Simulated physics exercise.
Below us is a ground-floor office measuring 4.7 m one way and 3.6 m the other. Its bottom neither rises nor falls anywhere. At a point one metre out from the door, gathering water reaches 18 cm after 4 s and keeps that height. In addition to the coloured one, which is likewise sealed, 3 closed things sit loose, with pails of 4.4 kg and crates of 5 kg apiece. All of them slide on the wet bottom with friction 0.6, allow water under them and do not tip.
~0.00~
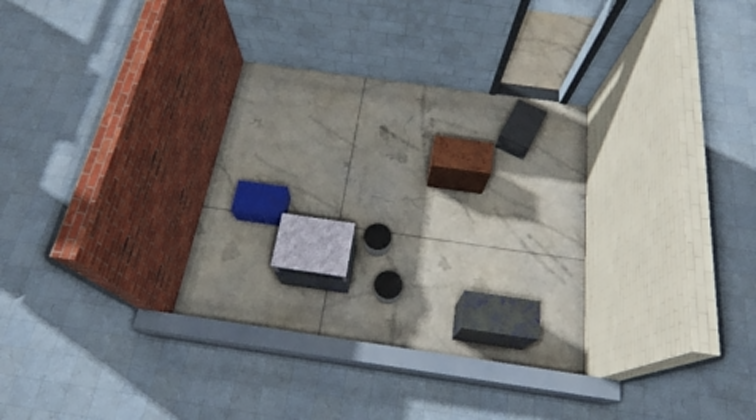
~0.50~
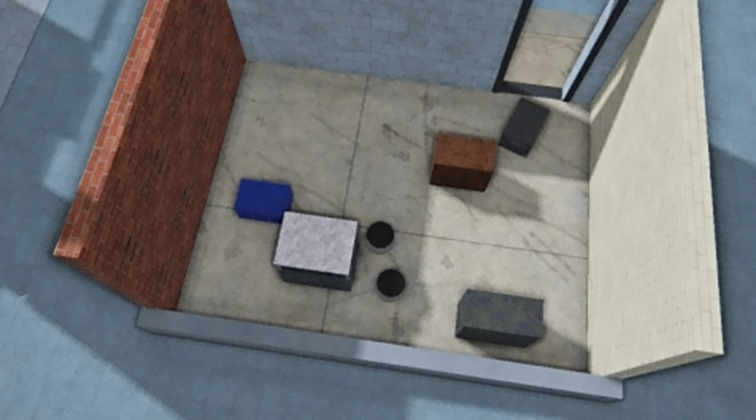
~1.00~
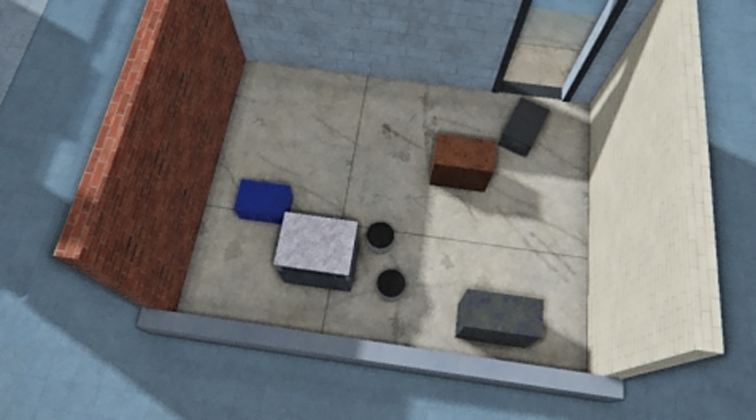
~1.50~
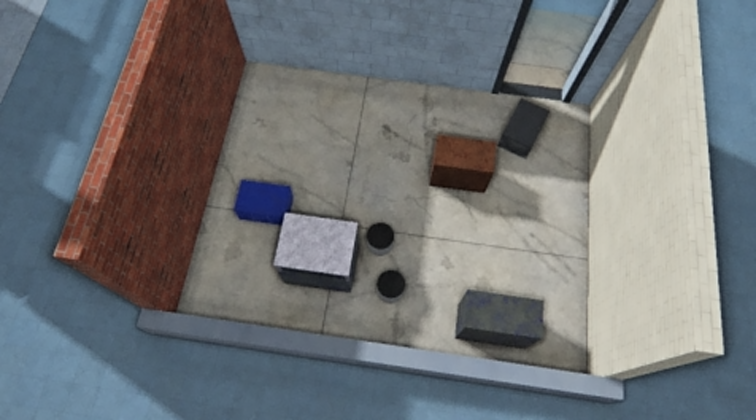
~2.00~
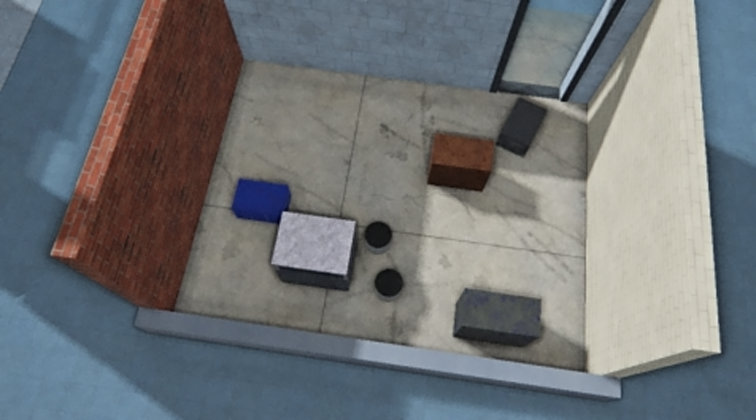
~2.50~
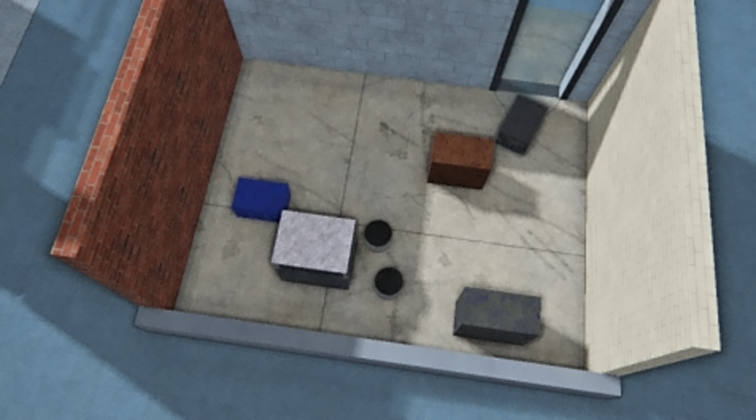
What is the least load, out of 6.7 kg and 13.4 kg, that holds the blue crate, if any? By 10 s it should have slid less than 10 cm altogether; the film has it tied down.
The least is 6.7 kg.
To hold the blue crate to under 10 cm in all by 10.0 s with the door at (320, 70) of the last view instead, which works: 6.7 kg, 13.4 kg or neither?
Result: Neither option suffices.
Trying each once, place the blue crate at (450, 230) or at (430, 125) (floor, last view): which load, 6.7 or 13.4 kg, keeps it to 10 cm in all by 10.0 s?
Well, at the first spot either weight will do, and at the second you need the heavier weight.
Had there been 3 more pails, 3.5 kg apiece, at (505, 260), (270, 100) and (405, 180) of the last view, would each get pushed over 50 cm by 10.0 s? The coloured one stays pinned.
In that order: Beyond it, within it, within it.
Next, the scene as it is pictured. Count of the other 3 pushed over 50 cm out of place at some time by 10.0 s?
Answer: 1.
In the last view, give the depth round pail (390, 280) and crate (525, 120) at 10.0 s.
7 and 12 cm.
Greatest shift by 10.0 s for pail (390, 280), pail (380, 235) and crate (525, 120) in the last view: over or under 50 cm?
Falls short; falls short; exceeds it.
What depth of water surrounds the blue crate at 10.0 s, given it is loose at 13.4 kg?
Around 1 cm.
After 3.5 s the blue crate would be 0 cm from its start with 6.7 kg and 0 cm from its start with 13.4 kg; 0 cm of water round it then.
After 4.5 s the blue crate would be 0 cm from its start with 6.7 kg and 0 cm from its start with 13.4 kg; 0 cm of water round it then.
After 7.0 s the blue crate would be 0 cm from its start with 6.7 kg and 0 cm from its start with 13.4 kg; 0 cm of water round it then.
After 10.0 s the blue crate would be 0 cm from its start with 6.7 kg and 0 cm from its start with 13.4 kg; 1 cm of water round it then.
